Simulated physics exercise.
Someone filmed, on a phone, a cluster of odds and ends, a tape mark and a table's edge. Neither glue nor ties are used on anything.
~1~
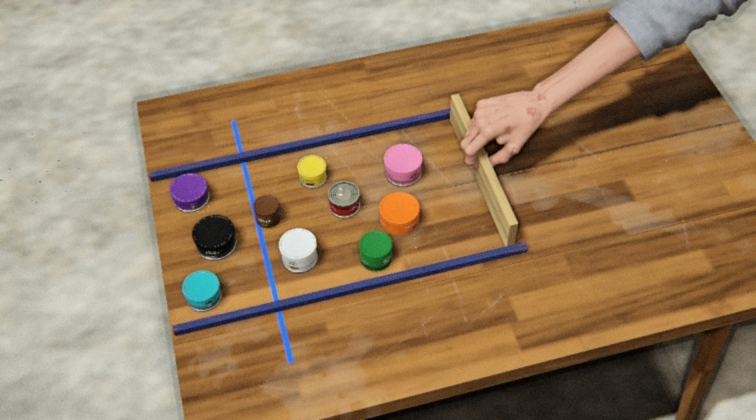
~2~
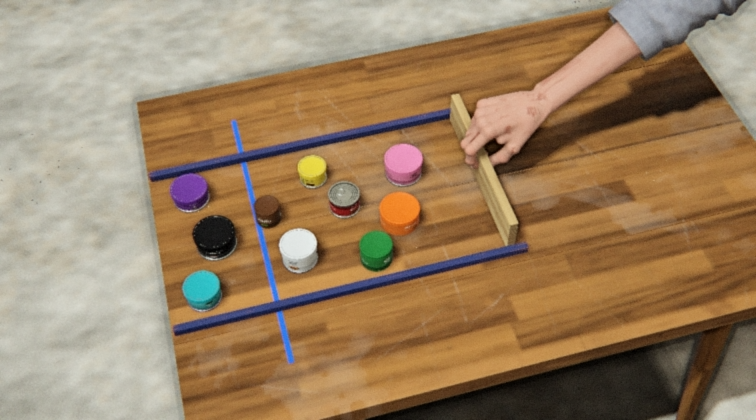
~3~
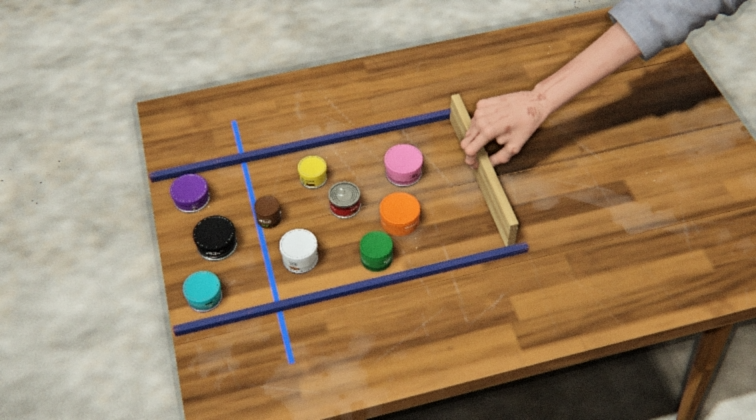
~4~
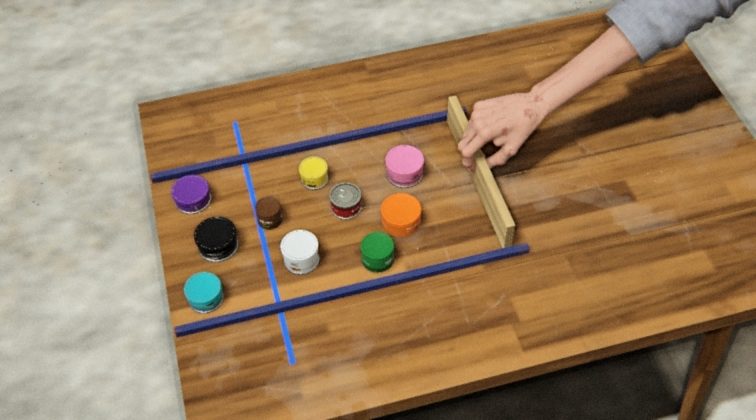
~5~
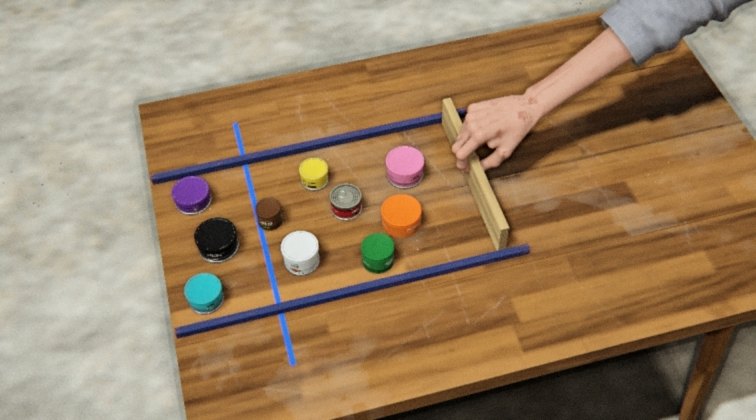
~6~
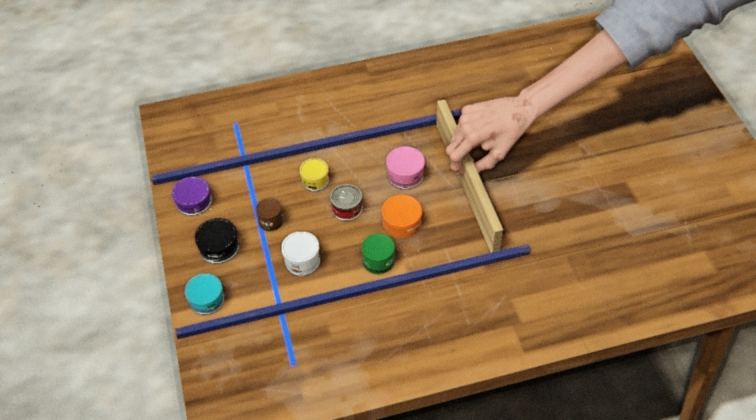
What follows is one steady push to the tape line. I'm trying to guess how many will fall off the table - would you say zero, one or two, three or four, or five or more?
Once it stops, the band for pieces knocked off is zero, pretty clearly.
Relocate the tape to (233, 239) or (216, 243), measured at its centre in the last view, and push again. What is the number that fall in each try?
Counts per try: 1 and 1.
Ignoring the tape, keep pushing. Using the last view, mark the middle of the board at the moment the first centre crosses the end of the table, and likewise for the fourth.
It sits around (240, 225) and after that around (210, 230).
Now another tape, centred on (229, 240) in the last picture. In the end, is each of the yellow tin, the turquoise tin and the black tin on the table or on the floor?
Yellow tin stays put, turquoise tin goes off, black tin stays put.
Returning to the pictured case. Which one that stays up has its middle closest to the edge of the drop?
That's the turquoise tin.
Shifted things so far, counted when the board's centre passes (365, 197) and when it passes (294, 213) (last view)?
5 at one spot and 7 at the other.
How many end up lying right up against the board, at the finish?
Counting them up gives 5.
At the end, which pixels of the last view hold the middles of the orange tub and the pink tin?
In order, first (248, 260), then (236, 202).
Soon after, none off yet; turquoise tin at rest near (205, 294); purple tin at rest near (192, 196); black tin at rest near (217, 241).
In the end, the number that fall off is zero.
